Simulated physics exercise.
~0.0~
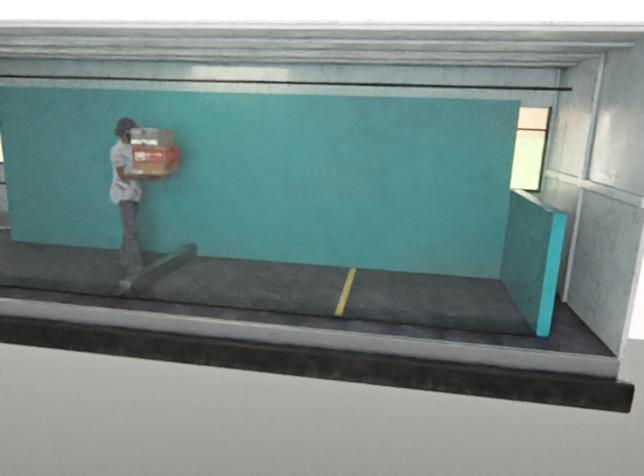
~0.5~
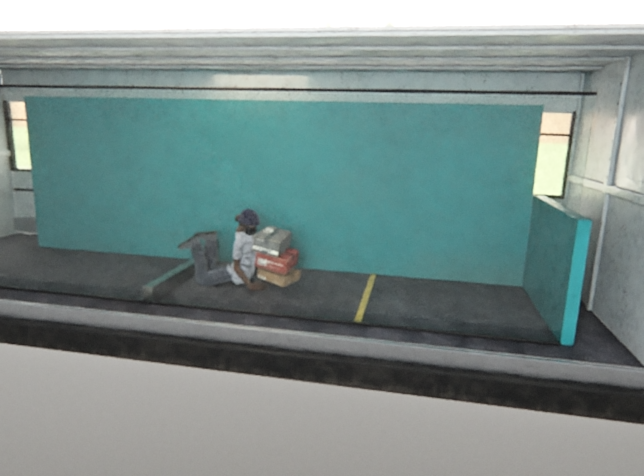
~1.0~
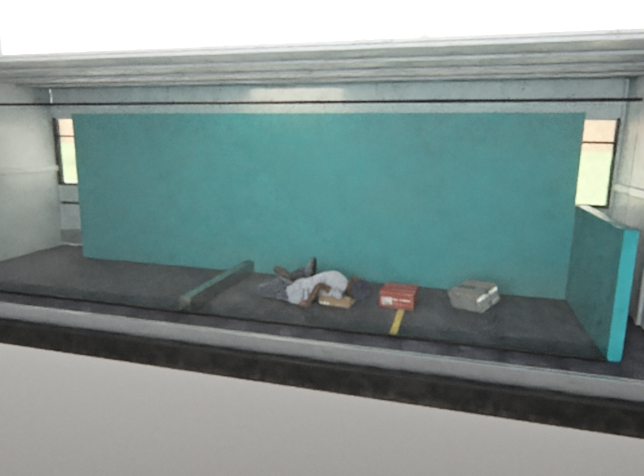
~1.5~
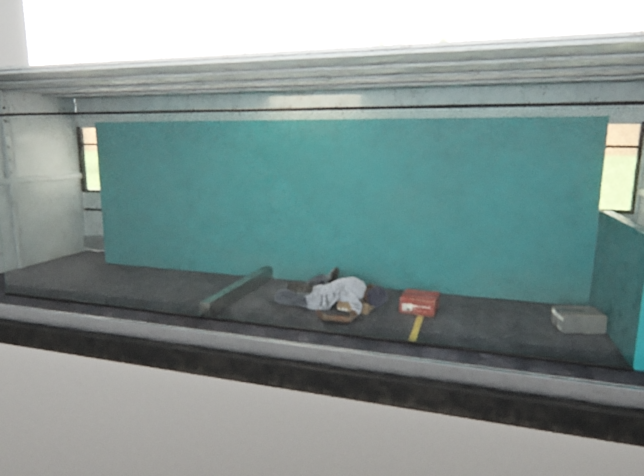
In a grey-floored shuttle with a teal wall, a passenger carrying three stacked boxes pitched forward over a low rail and went down, spilling them rightward; the passenger and brown box stopped short of the yellow line, while the grey one tumbled well past it.
